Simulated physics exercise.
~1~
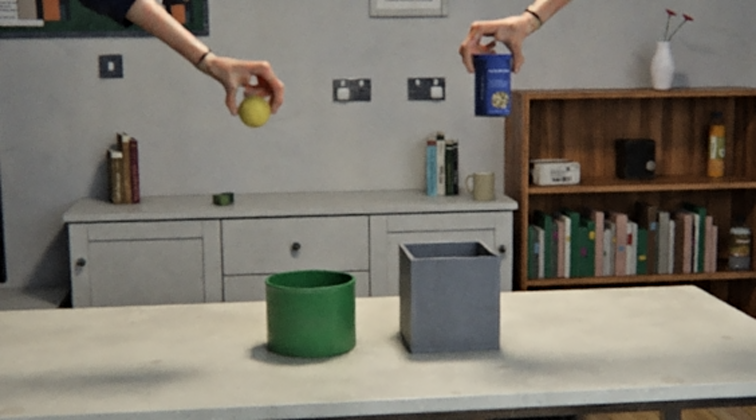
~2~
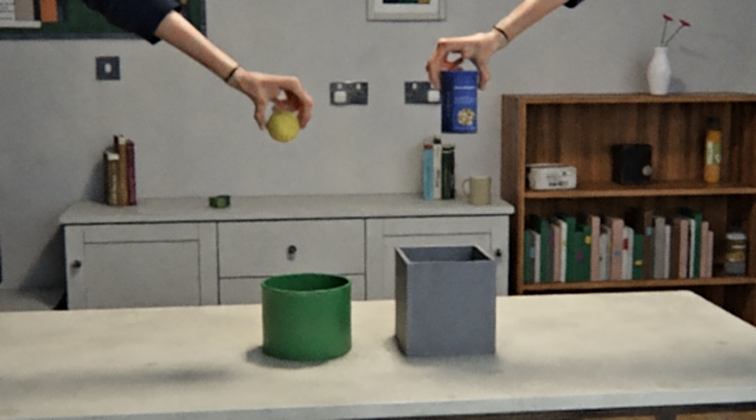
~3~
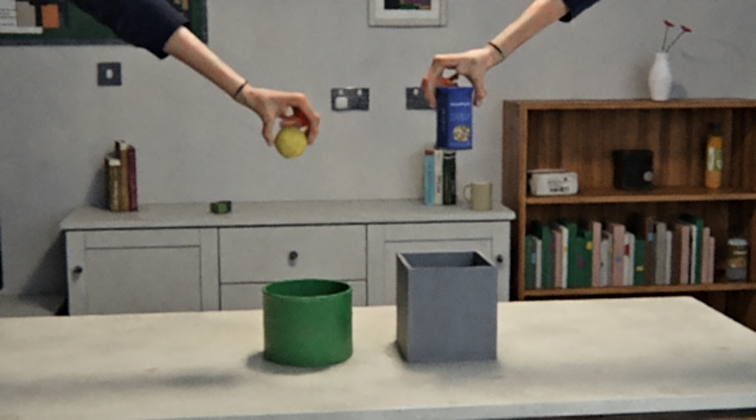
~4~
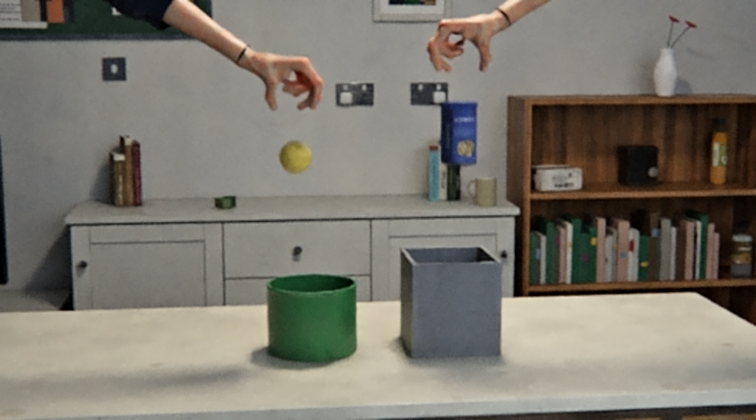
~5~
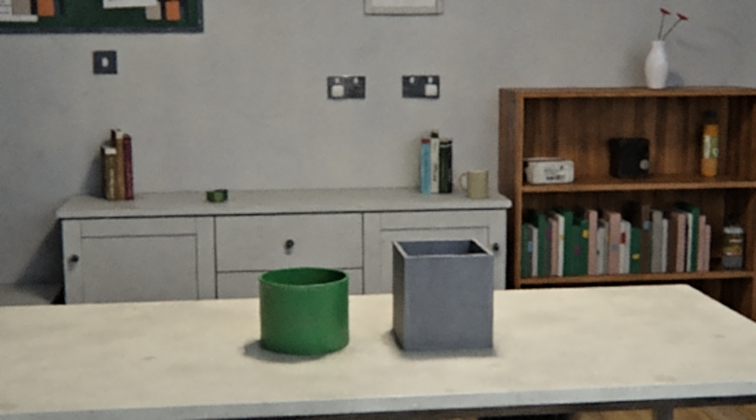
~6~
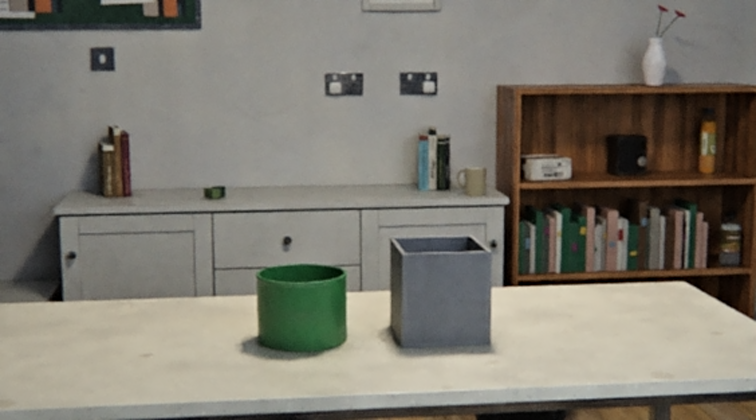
Two hands reach in from the top, the left one holding a yellow lemon and the right one a blue tin, high over a pale table seen from the front by a slightly swaying camera. On the table stand a round green pot at left and a square grey basket at right, with a white sideboard and a wooden bookcase behind. The hands shift the lemon rightward and the tin leftward, then lower both slightly. The fingers open, and both things fall as the hands draw back. The lemon and tin land inside the containers, out of sight, leaving both containers standing in place.
